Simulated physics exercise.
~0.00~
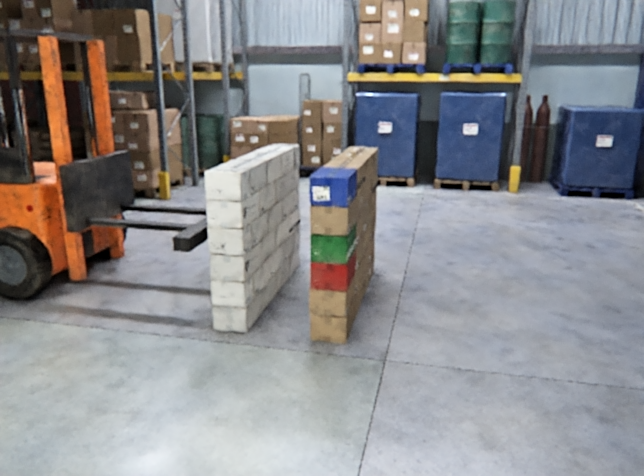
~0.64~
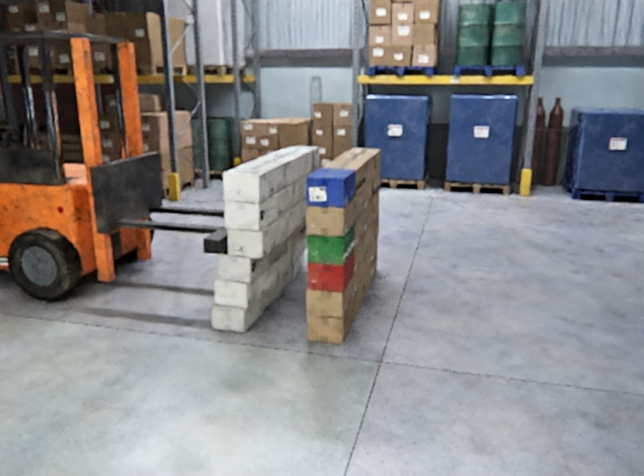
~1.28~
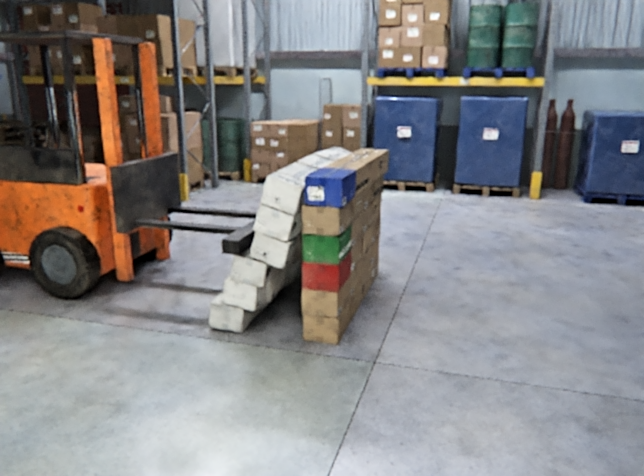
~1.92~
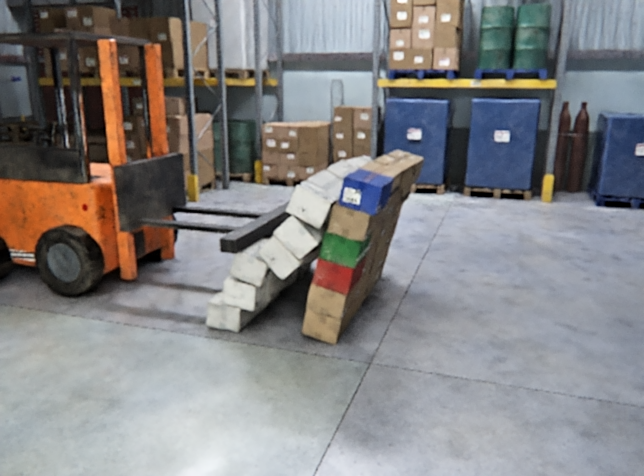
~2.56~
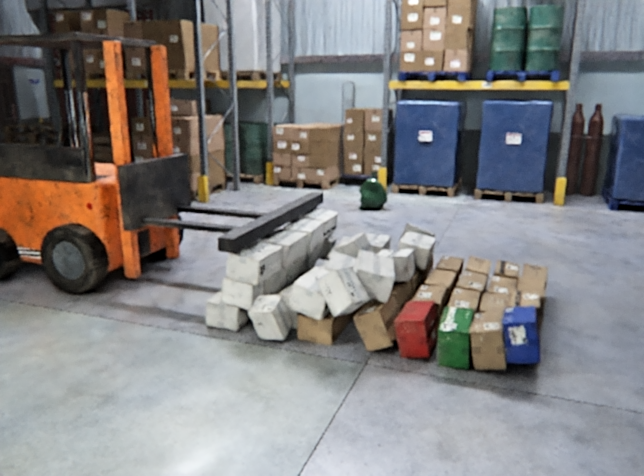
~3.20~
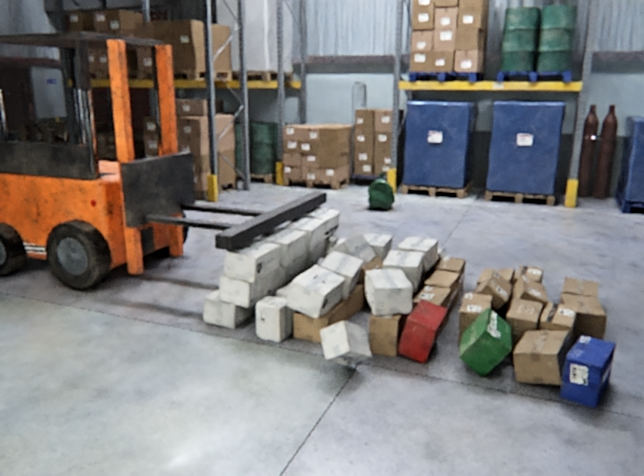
At the start, an orange forklift stands at the left of a warehouse, its level steel beam facing a wall of pale blocks beside a second wall of brown boxes, whose near end includes blue, green and red ones. The forklift moves right and the beam pushes the pale wall, which bends and leans onto the boxes. The second wall then tilts to the right as one. Both walls topple, the boxes spilling rightward across the floor while the forklift stays put. The blue box tumbles farthest toward the viewer, and the green and red ones end on their sides among the scattered heap.
